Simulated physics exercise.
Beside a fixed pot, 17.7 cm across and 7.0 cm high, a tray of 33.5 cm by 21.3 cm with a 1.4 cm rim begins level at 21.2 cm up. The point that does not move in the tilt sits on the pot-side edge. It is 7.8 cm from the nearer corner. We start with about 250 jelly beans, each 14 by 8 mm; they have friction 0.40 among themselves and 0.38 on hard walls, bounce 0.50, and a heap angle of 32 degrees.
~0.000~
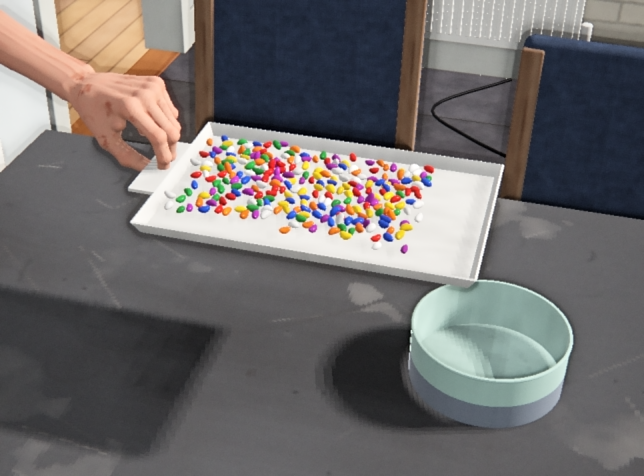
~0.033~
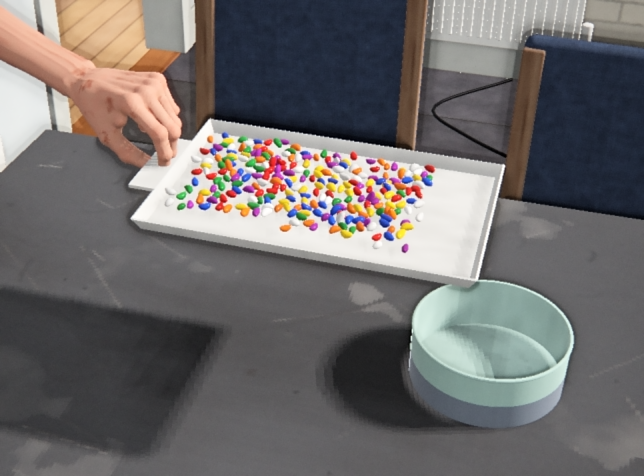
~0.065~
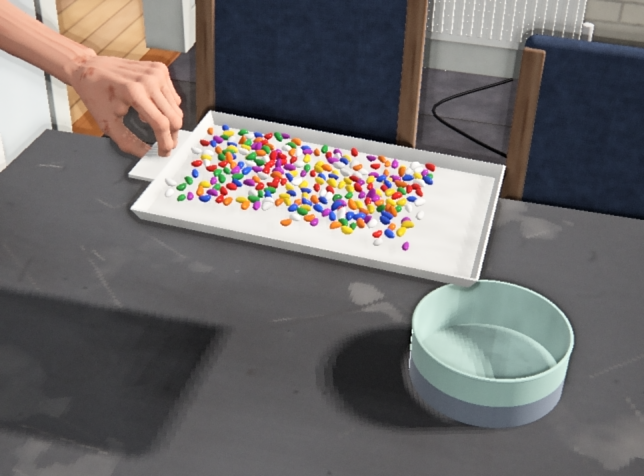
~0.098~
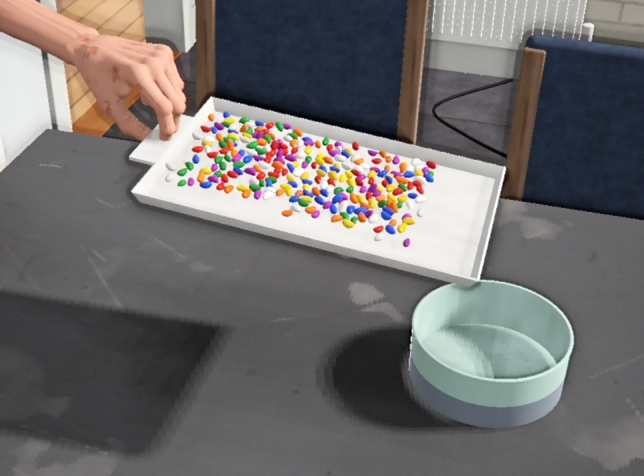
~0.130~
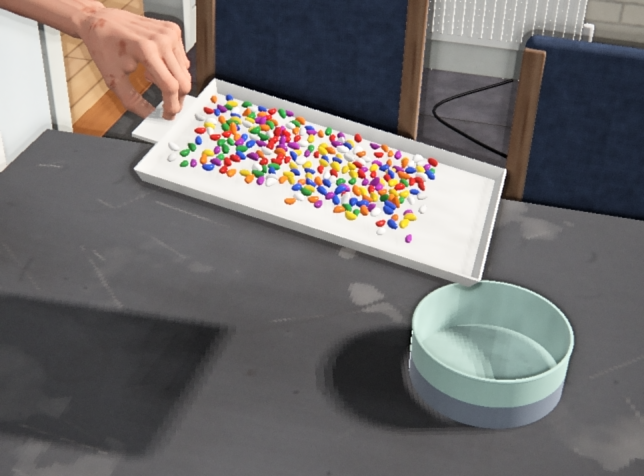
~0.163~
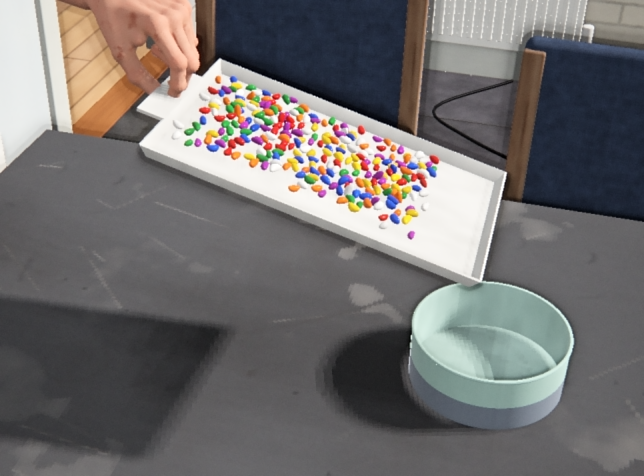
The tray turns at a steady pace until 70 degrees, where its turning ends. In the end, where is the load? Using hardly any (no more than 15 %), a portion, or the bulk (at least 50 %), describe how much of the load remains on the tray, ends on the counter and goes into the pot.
Tray: Hardly any, counter: The bulk, pot: A portion.
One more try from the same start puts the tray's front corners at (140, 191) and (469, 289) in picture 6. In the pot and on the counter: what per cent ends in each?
Split: Pot = 0, counter = 100.
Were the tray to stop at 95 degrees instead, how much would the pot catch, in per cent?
I'd say close to 45 percent.
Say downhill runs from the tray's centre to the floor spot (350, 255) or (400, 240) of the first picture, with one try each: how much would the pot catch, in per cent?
I'd put it at about 0 per cent for the first tilt and about 5 per cent for the second.
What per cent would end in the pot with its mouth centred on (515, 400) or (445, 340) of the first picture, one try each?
Roughly 15 per cent, then 5 per cent.
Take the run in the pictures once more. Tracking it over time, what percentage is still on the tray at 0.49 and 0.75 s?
Roughly 95 then 5.
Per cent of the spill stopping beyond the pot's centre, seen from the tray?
Near 100 in a hundred.
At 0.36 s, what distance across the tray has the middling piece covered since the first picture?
By then it sits near 2 cm from where it began.
Then, at 0.36 s, tilt 44 degrees; the tray holds 100 %, the pot 0 %.
After 0.49 s, tilt 63 degrees; the tray holds 95 %, the pot 0 %.
After 0.75 s, tilt 70 degrees; the tray holds 5 %, the pot 35 %.
In the end, at 2.1 s, tray 5 %, counter 60 %, pot 40 %.
